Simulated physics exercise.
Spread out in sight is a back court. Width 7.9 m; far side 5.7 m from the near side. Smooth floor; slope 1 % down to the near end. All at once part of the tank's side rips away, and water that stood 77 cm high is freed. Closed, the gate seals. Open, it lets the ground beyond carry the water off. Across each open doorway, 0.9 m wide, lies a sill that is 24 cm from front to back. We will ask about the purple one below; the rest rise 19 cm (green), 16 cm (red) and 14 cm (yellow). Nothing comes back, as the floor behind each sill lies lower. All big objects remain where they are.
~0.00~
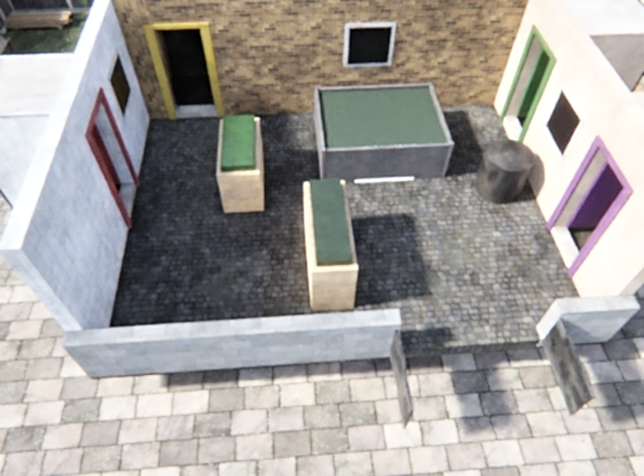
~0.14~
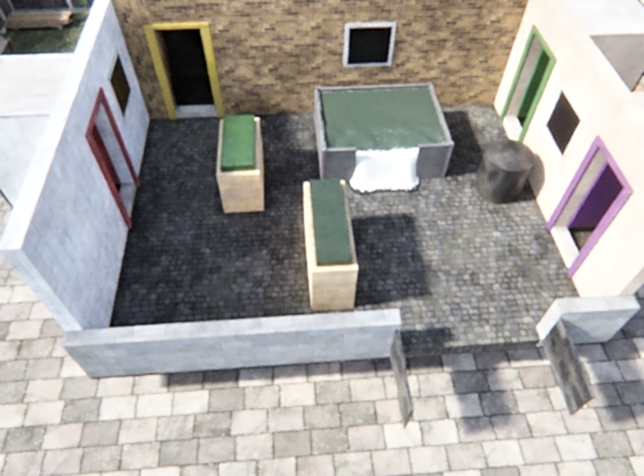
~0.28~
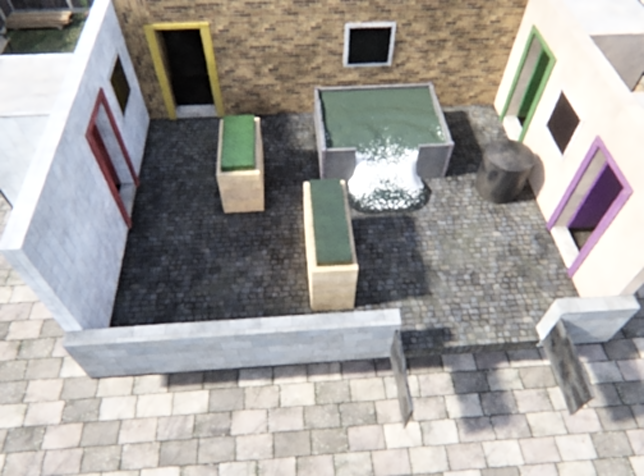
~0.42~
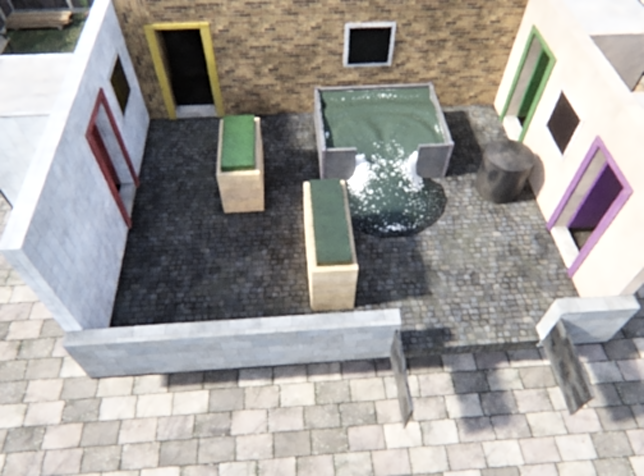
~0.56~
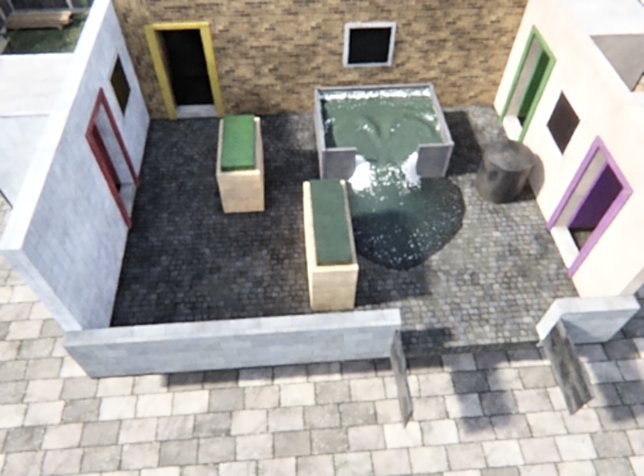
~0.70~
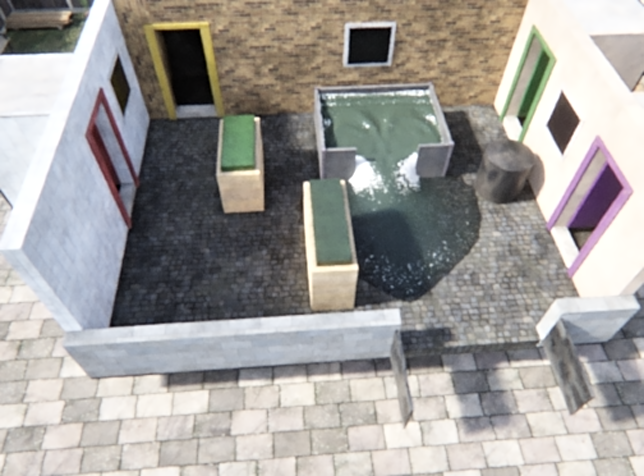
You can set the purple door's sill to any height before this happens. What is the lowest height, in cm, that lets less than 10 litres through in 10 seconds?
About 6.5 cm.
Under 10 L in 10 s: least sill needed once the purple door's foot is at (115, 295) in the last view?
Close to 8.5 cm at the least.
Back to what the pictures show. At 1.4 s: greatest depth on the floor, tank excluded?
About 46 cm.
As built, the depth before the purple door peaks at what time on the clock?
The depth peaks at about 2.2 seconds.
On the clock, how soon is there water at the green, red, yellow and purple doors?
The green door at 6.0 s, the red door at 3.4 s, the yellow door at 8.0 s, the purple door at 1.8 s.
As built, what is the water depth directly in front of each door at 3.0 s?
In cm: Green 0, red 0, yellow 0, purple 8.
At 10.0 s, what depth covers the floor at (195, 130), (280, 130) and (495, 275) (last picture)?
First 4, then 1, then 2 cm.
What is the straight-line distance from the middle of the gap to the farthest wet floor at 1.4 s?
I make it some 4.0 m.
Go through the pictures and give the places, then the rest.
The tank at (380, 118) is whole and still, 77 cm deep; the purple door at (583, 214) is dry, in the first picture.
Water pours out at (384, 169) and has run 0.3 m, to (358, 191); about 12 cm deep outside, 77 cm at the back, in the second picture.
Water pours out at (384, 169) and has run 0.9 m, to (374, 211); about 13 cm deep outside, 77 cm at the back, in the third picture.
The front is at (381, 233), 1.4 m from the gap at (384, 170); 2.4 m2 of floor is wet, 73 cm left at the back, in the fourth picture.
The gap is at (384, 169), the front 2.1 m out at (394, 264); the back of the tank holds 65 cm, in the fifth picture.
The front is at (403, 296), 2.8 m from the gap at (384, 169); 6.0 m2 of floor is wet, 66 cm left at the back; 1.6 m in a straight line remain to the purple door at (583, 214), in the sixth picture.
After 1.4 s water covers 30 % of the floor, deepest (46 cm) near (367, 338); it has not reached the purple door.
After 3.0 s water covers 50 % of the floor, deepest (31 cm) near (378, 337); 8 cm at the purple door, 0 litres in over its 12 cm sill.
After 10.0 s water covers 85 % of the floor, deepest (10 cm) near (378, 337); 4 cm at the purple door, 0 litres in over its 12 cm sill.
At the purple door as built, the water arrived by 1.8 s and peaked near 10 cm at 2.2 s.
With a sill of 5.5 cm, 17 litres would have come in within the 10 s; with 7.5 cm, 6 litres. So under 10 litres takes about 6.5 cm.
